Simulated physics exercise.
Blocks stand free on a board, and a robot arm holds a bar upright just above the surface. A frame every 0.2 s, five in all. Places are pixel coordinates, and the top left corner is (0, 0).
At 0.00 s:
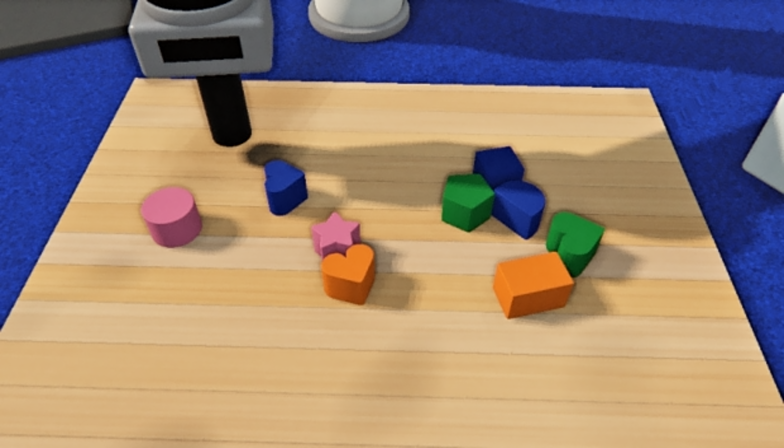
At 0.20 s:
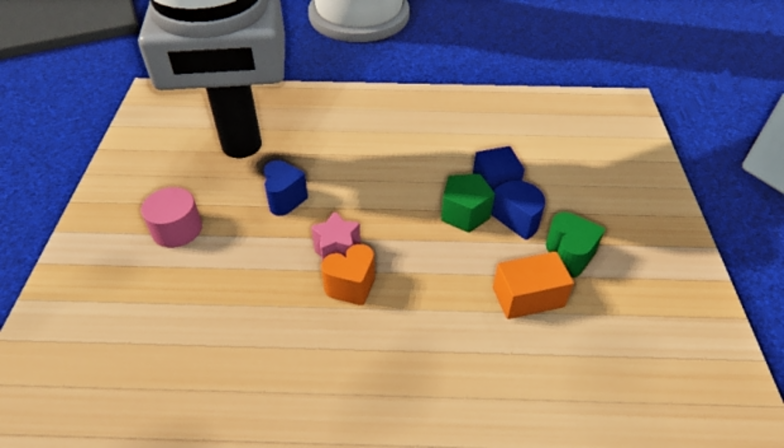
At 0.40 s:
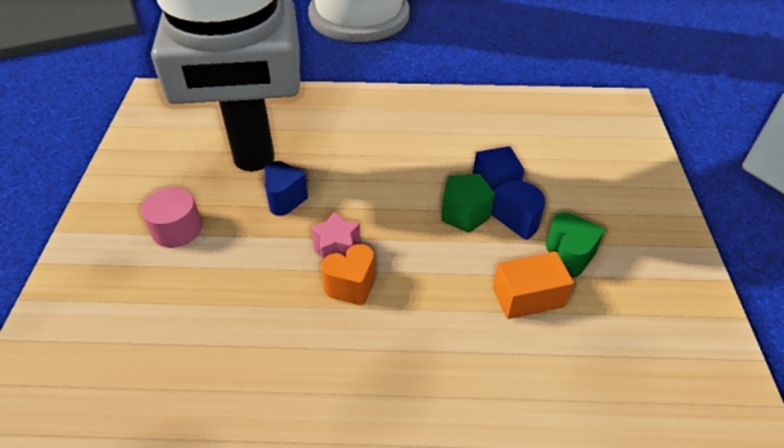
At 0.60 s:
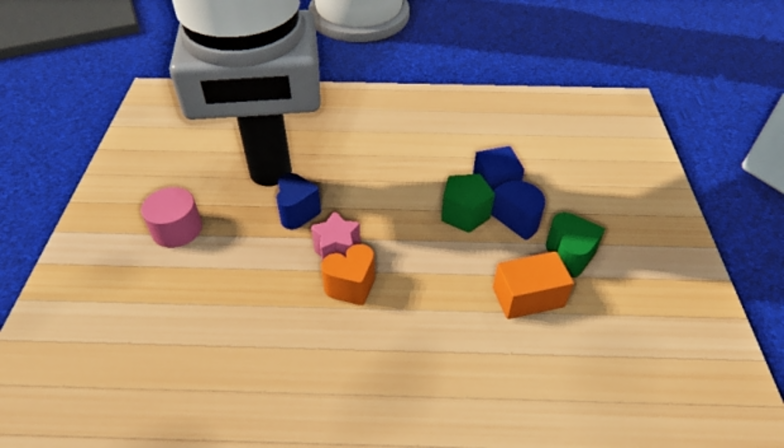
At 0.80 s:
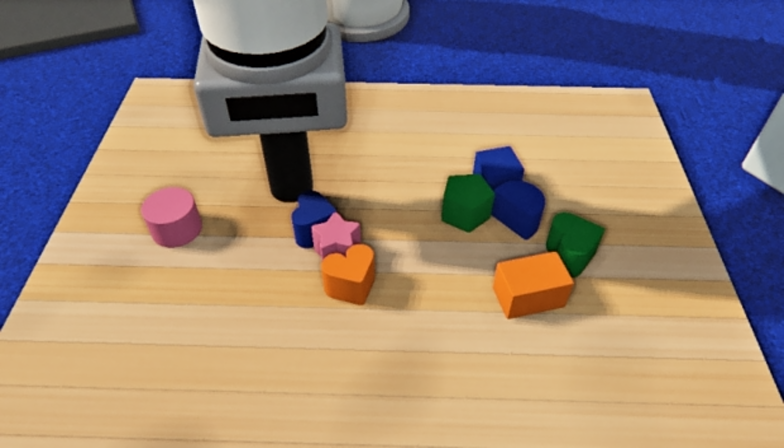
The robot arm lowers its bar rightward and nudges the blue block toward the pink star.
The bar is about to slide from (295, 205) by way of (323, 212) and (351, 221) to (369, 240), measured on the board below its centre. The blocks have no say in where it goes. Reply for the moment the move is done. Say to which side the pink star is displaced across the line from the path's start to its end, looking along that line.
It moves right.
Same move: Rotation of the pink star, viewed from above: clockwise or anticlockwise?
Clockwise.
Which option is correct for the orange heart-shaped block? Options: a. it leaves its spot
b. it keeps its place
Answer: A.
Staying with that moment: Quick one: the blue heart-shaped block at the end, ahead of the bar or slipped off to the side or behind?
Ahead to the end.
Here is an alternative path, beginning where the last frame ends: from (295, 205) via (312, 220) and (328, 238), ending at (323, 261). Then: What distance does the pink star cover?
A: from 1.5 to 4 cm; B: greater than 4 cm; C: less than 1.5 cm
The one that fits is B, greater than 4 cm.
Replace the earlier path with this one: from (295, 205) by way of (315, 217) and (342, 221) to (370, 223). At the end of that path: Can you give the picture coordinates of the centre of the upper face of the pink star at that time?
I think it will end close to (376, 261).
The first path, step by step. Halfway along, bar (336, 200); blue heart-shaped block (349, 222), turned 20° clockwise; pink star (359, 251), turned 30° clockwise; orange heart-shaped block (359, 283), turned 35° clockwise.
At the end, bar (369, 223); blue heart-shaped block (376, 249), turned 45° clockwise; pink star (369, 281), turned 55° clockwise; orange heart-shaped block (355, 313), turned 55° clockwise; green pentagonal block unmoved.
